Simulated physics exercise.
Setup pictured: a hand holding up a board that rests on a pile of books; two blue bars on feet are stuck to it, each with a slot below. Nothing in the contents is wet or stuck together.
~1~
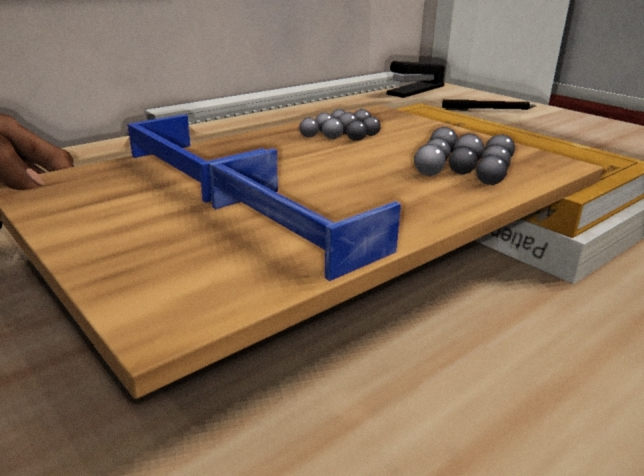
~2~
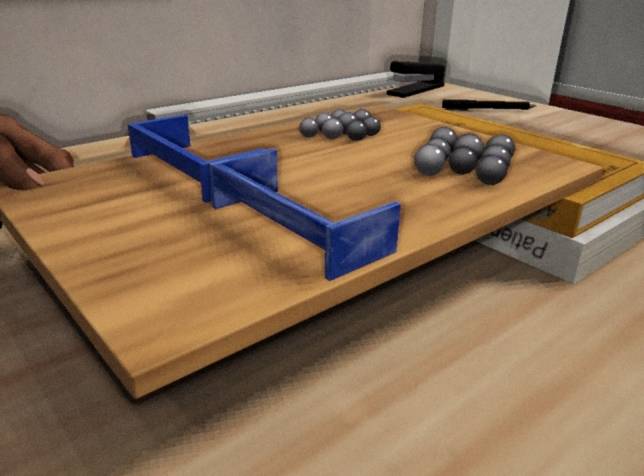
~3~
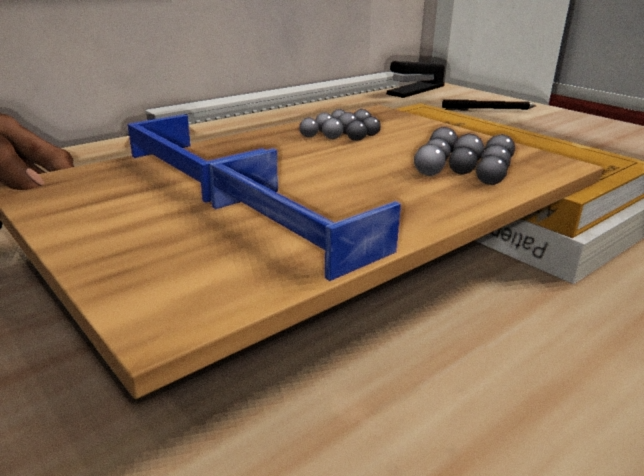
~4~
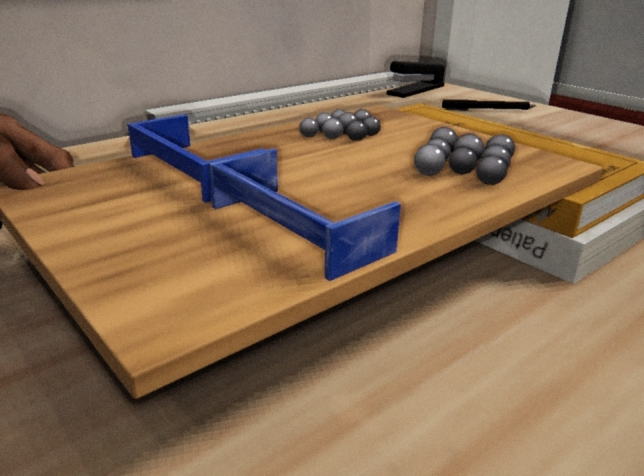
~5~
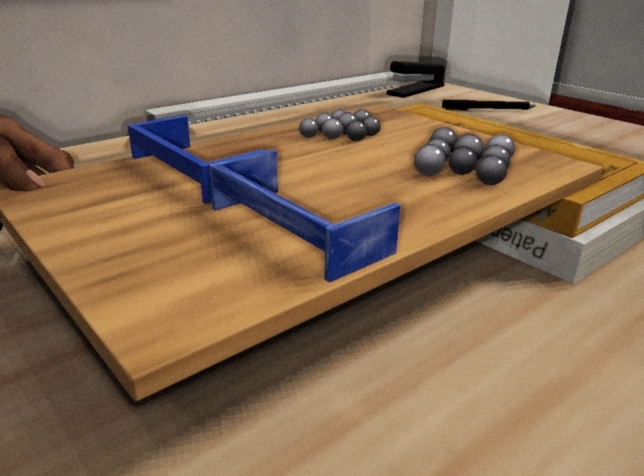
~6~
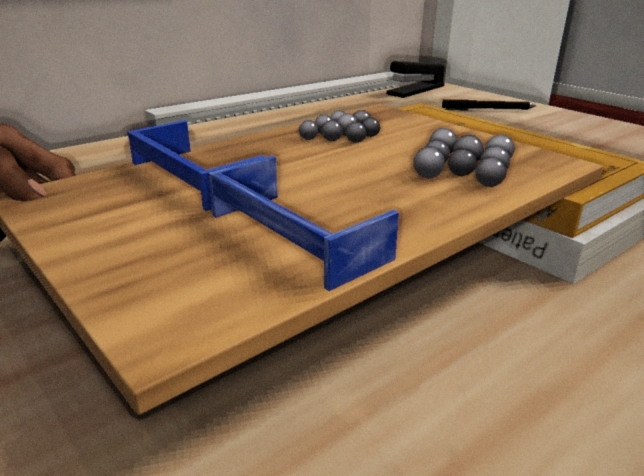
A hand slightly lowers one end of a wooden board while the grey balls stay still.
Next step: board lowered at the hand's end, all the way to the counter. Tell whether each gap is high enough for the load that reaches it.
Outcome: The nearer portion is blocked; the farther portion is blocked.
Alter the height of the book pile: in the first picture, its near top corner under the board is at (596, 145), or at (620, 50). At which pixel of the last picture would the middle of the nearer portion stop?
First near (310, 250), then near (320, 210).
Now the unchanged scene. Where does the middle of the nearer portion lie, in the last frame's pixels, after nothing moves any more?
Near (300, 272).
Then, 0.38 s later than the last frame, board sloping at 9°; nearer portion on its way down; farther portion on its way down.
Then, 0.72 s later than the last frame, board resting at 11°; nearer portion has reached its gate; farther portion has reached its gate.
When it is over, board resting at 11°; nearer portion gathered behind its gate; farther portion gathered behind its gate.
